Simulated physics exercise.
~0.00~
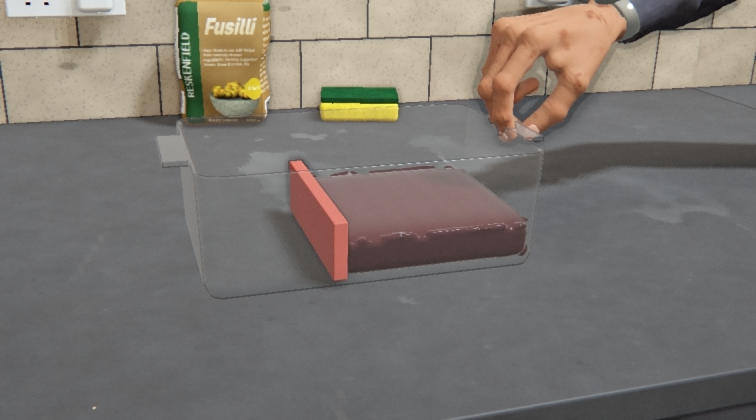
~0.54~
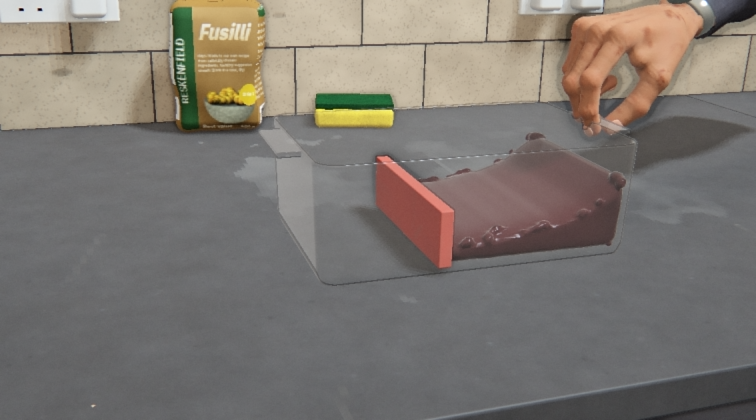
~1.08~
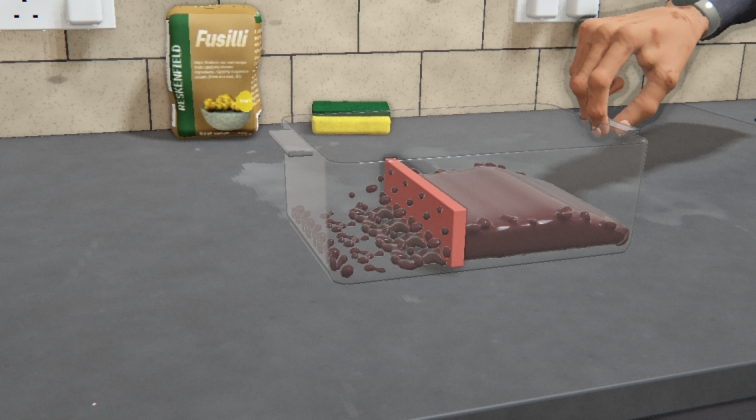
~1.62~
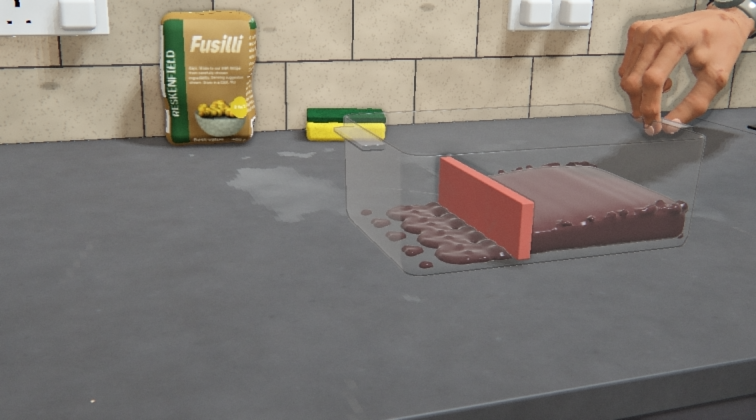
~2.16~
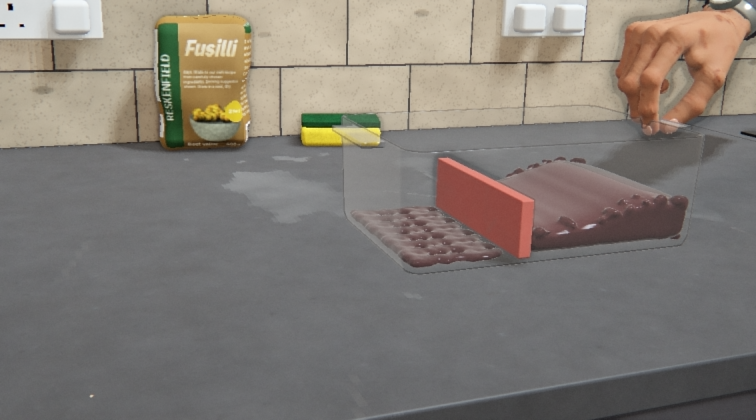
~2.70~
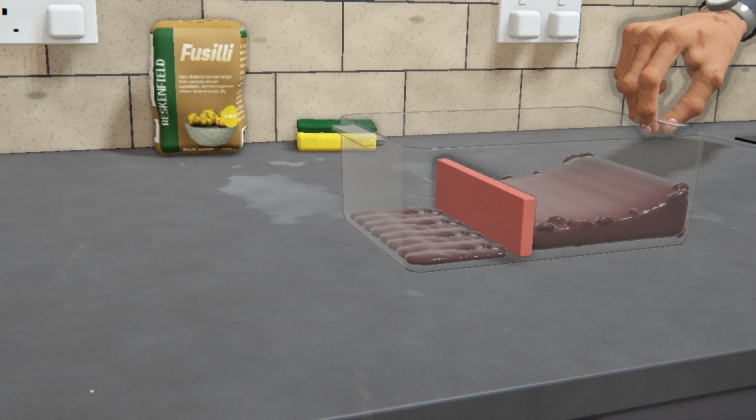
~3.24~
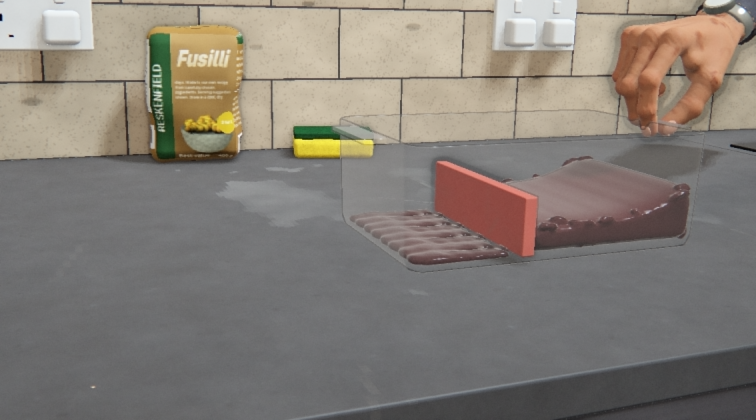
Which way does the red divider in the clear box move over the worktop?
The red divider moves to the right, along with the clear box that the hand pulls.
